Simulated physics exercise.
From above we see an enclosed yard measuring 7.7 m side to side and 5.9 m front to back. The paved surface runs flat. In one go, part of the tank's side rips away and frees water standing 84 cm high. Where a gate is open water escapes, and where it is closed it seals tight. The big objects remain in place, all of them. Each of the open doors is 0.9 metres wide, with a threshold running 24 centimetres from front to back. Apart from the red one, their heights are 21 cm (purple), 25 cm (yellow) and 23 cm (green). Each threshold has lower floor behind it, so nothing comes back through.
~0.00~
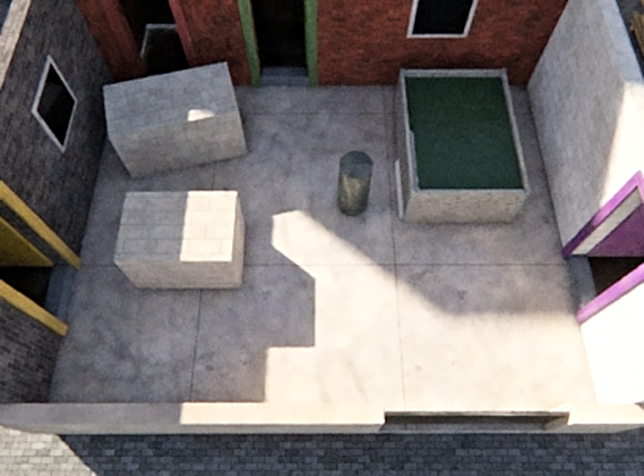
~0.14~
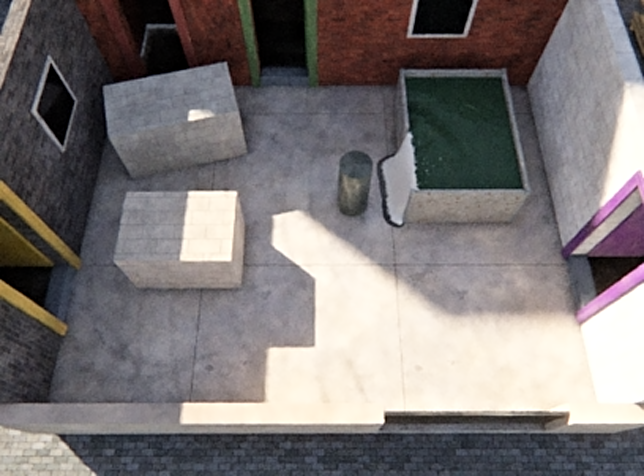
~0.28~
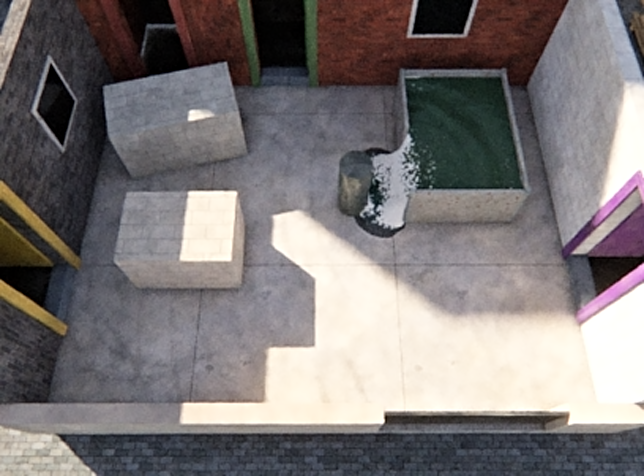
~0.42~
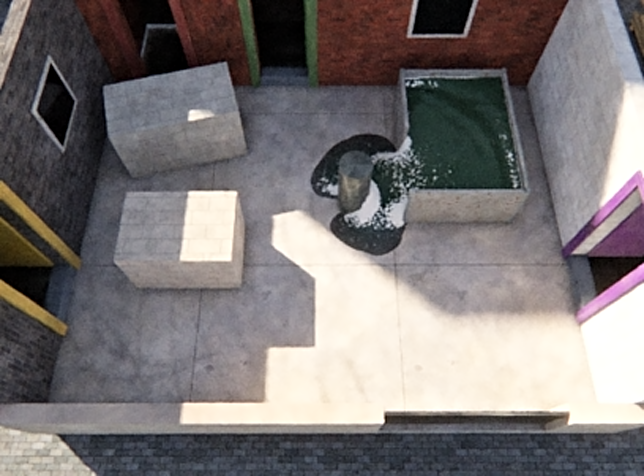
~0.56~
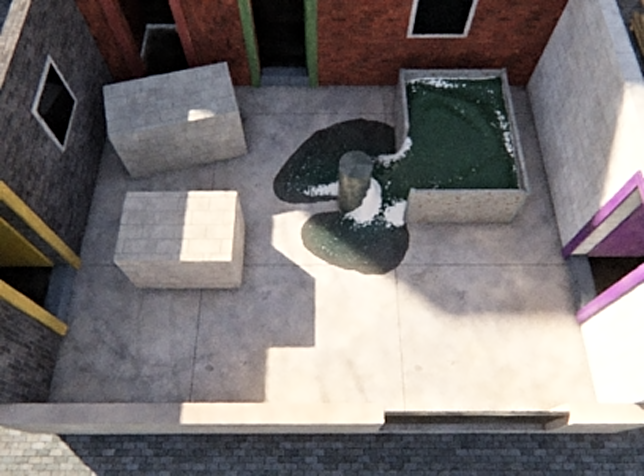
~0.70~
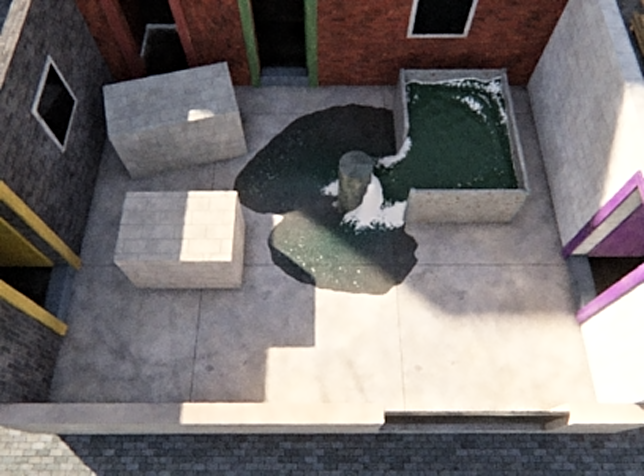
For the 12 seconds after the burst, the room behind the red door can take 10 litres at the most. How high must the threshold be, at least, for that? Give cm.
About 12 cm.
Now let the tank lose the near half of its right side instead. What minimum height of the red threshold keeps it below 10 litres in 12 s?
That way, roughly 8.0 cm.
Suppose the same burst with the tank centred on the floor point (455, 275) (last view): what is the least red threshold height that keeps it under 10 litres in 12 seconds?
With that change, some 14.0 centimetres.
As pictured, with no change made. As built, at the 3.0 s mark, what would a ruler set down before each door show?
Lab note, cm: Red 7; purple 0; yellow 6; green 20.
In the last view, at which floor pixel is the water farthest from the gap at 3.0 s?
(46, 412).
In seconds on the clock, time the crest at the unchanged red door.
It peaks around 6.0 s.
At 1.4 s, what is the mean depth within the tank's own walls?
The average depth is some 53 cm.
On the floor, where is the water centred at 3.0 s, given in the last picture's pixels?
The balance point sits at roughly (335, 198).
After 1.4 s water covers 40 % of the floor, deepest (60 cm) near (373, 199); it has not reached the red door.
After 3.0 s water covers 70 % of the floor, deepest (34 cm) near (373, 199); 7 cm at the red door, 0 litres in over its 6 cm threshold.
After 12.0 s water covers 100 % of the floor, deepest (14 cm) near (530, 129); 9 cm at the red door, 93 litres in over its 6 cm threshold.
At the red door as built, the water arrived by 1.8 s and peaked near 13 cm at 6.0 s.
Run again over the same 12 s with other heights there, 17 litres in over 11 cm, 0 litres over 15 cm. The limit of 10 litres is kept from about 12 cm up.
